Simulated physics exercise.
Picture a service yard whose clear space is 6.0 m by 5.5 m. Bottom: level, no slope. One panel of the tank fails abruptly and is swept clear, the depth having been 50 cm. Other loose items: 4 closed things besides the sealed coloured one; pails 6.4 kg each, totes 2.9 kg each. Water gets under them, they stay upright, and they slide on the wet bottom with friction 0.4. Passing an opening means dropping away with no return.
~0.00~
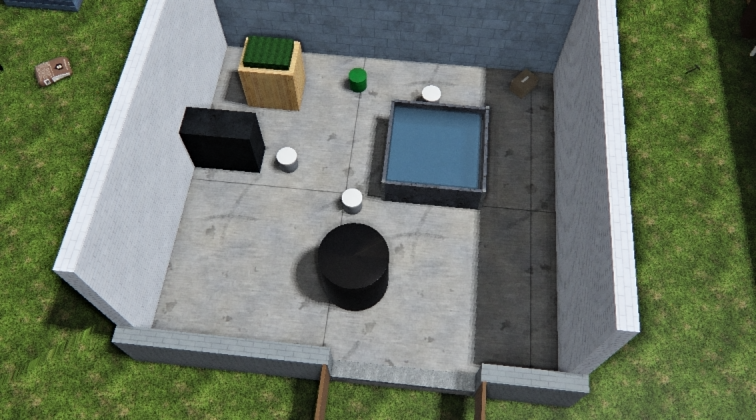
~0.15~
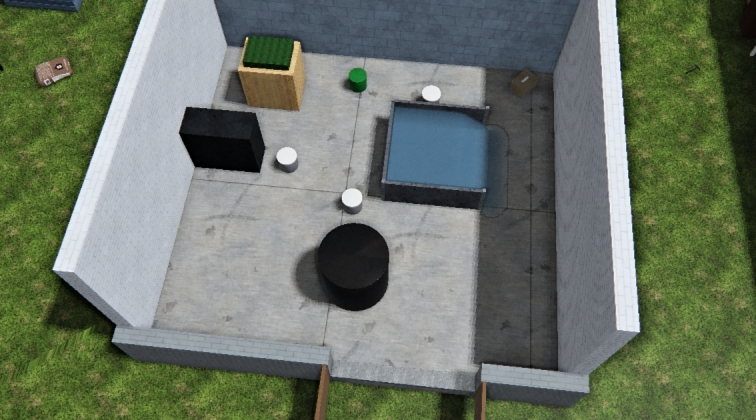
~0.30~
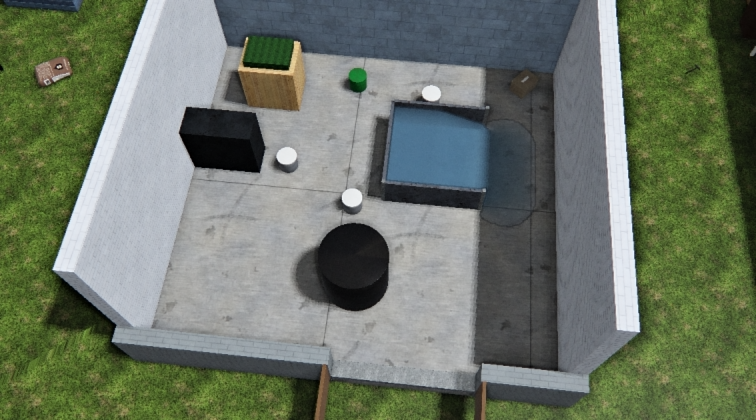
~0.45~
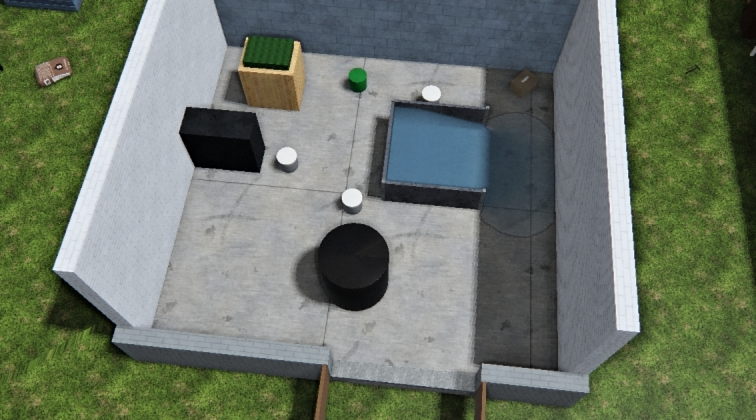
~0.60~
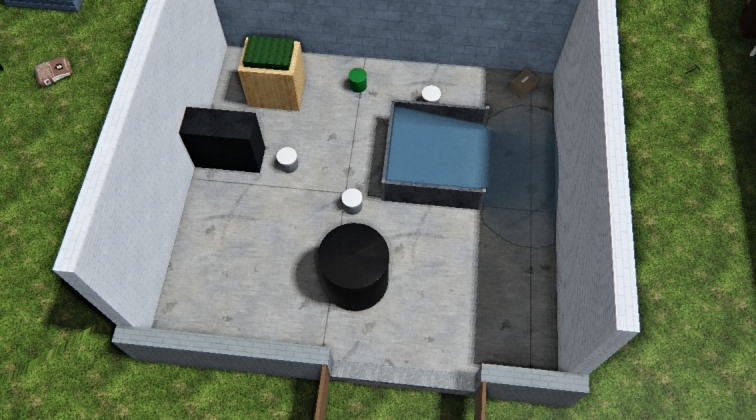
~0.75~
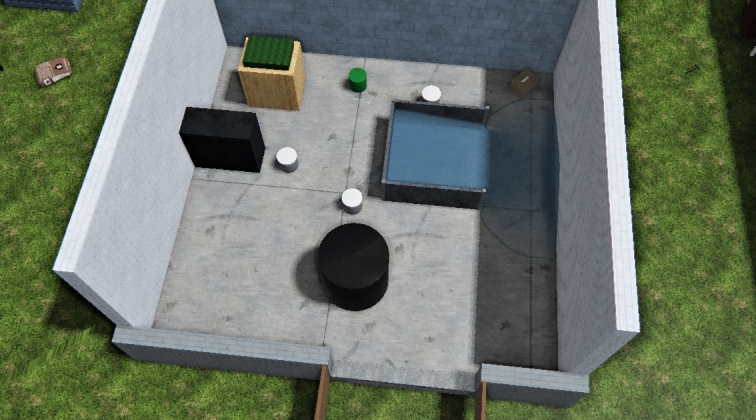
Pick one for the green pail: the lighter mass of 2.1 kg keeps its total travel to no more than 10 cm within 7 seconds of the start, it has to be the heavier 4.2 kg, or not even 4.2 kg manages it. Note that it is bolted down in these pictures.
My pick: Not even the heavier.
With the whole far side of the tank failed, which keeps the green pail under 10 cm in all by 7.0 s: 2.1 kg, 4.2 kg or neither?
Well, in that case neither one does it.
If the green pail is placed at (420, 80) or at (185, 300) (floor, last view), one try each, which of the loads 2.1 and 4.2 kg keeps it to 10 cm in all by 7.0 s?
At the first place nothing works, and at the second you need the bigger mass.
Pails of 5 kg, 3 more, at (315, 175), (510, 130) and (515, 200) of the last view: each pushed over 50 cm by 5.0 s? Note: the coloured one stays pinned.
Order as listed: Inside the limit, outside the limit, outside the limit.
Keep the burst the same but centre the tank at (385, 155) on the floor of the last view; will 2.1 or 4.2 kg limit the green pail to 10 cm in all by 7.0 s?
Lab note - in that case: No option works.
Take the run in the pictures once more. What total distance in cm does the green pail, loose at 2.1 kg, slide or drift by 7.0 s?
Some 300 cm in all.
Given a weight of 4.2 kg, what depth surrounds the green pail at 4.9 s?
Depth: Approx. 4 cm.
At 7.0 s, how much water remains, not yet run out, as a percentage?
About 88 in a hundred parts of the water.
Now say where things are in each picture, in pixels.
The green pail at (358, 75), on the bottom; 2.2 m2 under water; 0 of 5 have shifted, in the first frame.
The green pail at (358, 75), on the bottom; 3.0 m2 under water; 0 of 5 have shifted, in the second frame.
The green pail at (358, 75), on the bottom; 3.9 m2 under water; 0 of 5 have shifted, in the third frame.
The green pail at (358, 75) rests on the ground; water covers 4.8 m2; 0 of 5 have shifted, in the fourth frame.
The green pail at (358, 75) rests on the ground; 5.2 m2 under water; 0 of 5 have shifted, in the fifth frame.
The green pail at (358, 75) rests on the ground; 5.4 m2 under water; 0 of 5 have shifted, in the sixth frame.
After 1.4 s the green pail would be 0 cm from its start with 2.1 kg and 0 cm from its start with 4.2 kg; 0 cm of water round it then.
After 3.1 s the green pail would be 25 cm from its start with 2.1 kg and 12 cm from its start with 4.2 kg; 4 cm of water round it then.
After 4.9 s the green pail would be 169 cm from its start with 2.1 kg and 142 cm from its start with 4.2 kg; 4 cm of water round it then.
After 7.0 s the green pail would be 230 cm from its start with 2.1 kg and 170 cm from its start with 4.2 kg; 3 cm of water round it then.
